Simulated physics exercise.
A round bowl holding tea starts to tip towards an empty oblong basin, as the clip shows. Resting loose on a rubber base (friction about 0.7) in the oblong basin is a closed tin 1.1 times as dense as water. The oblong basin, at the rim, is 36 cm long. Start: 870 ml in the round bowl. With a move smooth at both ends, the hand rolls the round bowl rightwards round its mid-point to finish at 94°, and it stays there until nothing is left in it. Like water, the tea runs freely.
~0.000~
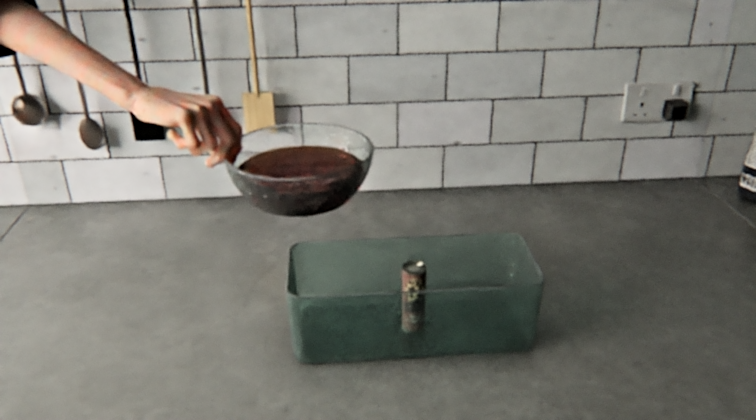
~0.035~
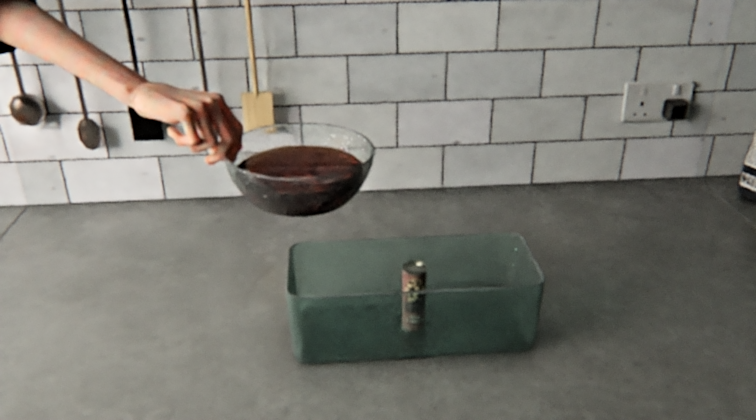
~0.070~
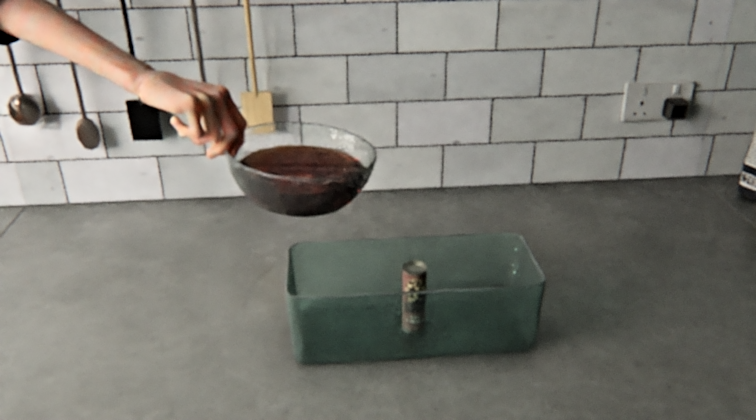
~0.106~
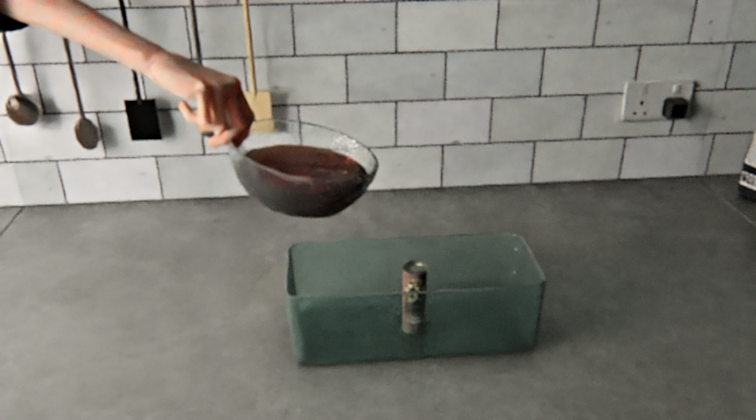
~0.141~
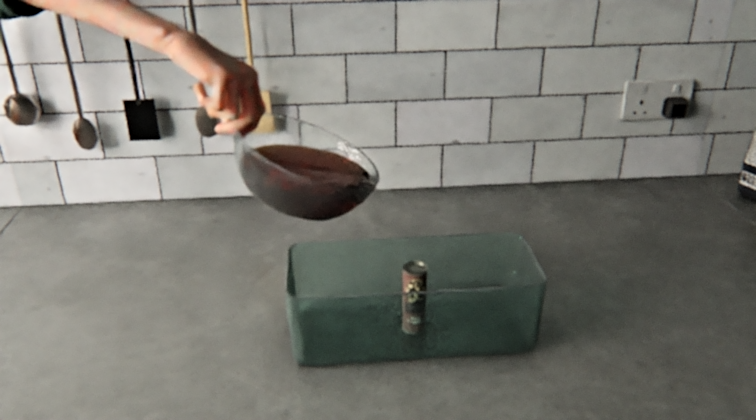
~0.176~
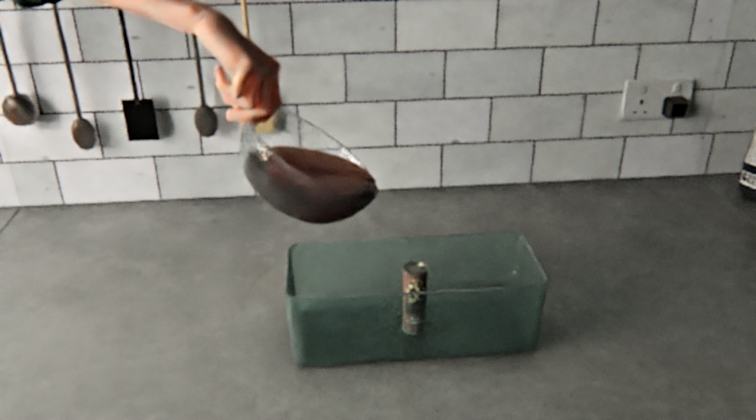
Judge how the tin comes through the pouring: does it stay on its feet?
No, it tips.
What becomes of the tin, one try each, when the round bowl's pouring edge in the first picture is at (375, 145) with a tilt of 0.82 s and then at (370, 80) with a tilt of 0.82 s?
In the first try it remains standing; in the second it remains standing.
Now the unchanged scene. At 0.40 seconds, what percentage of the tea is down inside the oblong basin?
Some 40 per cent.
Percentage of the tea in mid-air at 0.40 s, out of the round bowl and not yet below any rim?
Near 48 per cent at that time.
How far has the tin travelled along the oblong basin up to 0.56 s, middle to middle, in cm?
Measured centre to centre, about 4 cm.
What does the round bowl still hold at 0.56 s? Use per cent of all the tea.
Roughly 0 per cent.
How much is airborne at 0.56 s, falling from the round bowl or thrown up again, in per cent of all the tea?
Something like 3 per cent of the total.
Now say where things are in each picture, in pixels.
In the first frame, tilt 0°; pouring edge (373, 147); surface from (235, 170) to (366, 164); the oblong basin's rim runs from (289, 270) to (532, 258); the tin's top is at (414, 270).
In the second frame, tilt 2°; pouring edge (373, 149); surface from (234, 169) to (366, 165).
In the third frame, tilt 6°; pouring edge (375, 154); surface from (235, 166) to (367, 168).
In the fourth frame, tilt 14°; pouring edge (377, 164); surface from (237, 161) to (369, 172).
In the fifth frame, tilt 24°; pouring edge (378, 176); surface from (240, 157) to (368, 175).
In the sixth frame, tilt 35°; pouring edge (376, 189); surface from (245, 157) to (369, 179).
After 0.40 s the tilt is 93° and 11 per cent is still to pour; the tin stands where it began.
After 0.56 s the tilt is 94° and 0 per cent is still to pour; the tin leans 8°.
After 0.73 s the tilt is 94° and 0 per cent is still to pour; the tin leans 51°.
After 0.92 s the tilt is 94° and 0 per cent is still to pour; the tin lies on its side.
In the end the tin lies on its side.
